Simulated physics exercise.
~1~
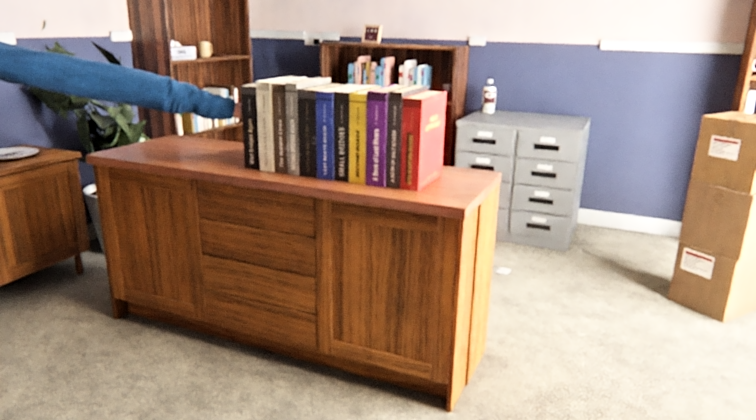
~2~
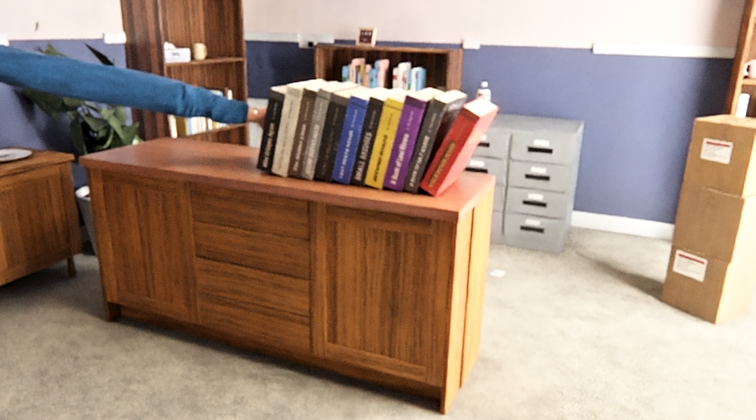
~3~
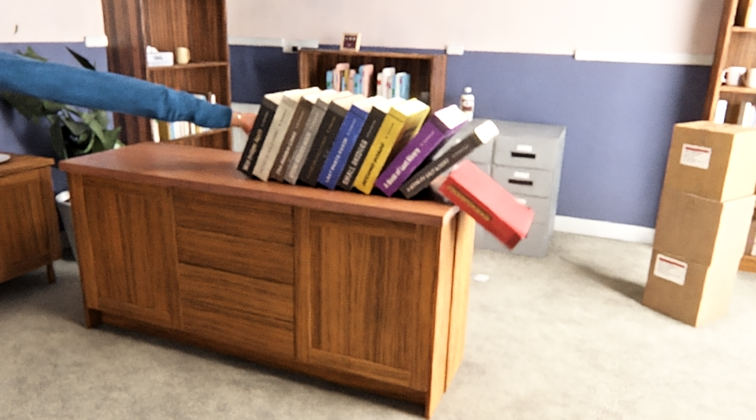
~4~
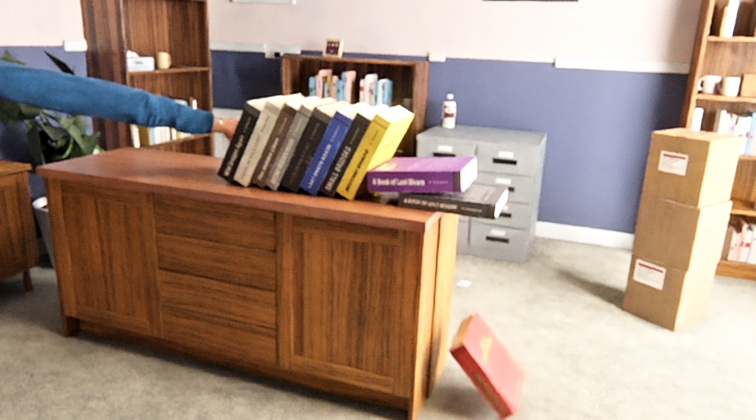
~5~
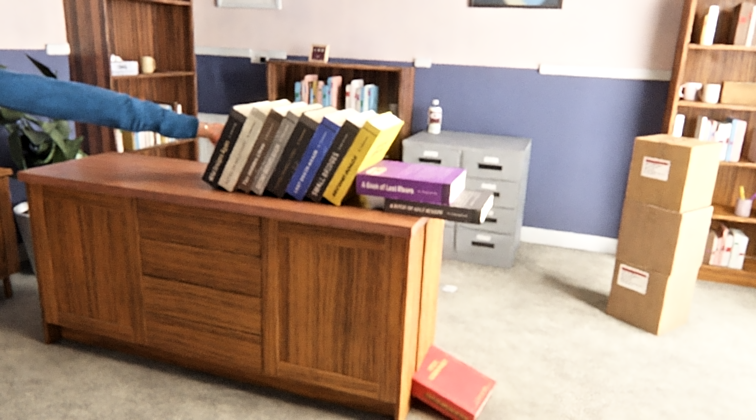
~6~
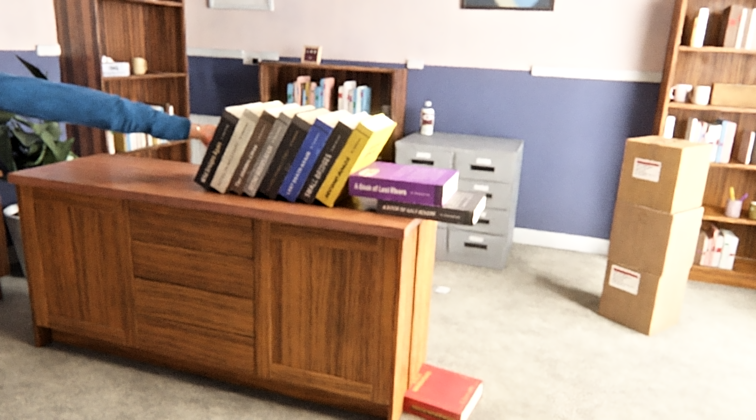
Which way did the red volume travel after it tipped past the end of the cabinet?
It moved down, dropping past the right end of the cabinet to the floor.
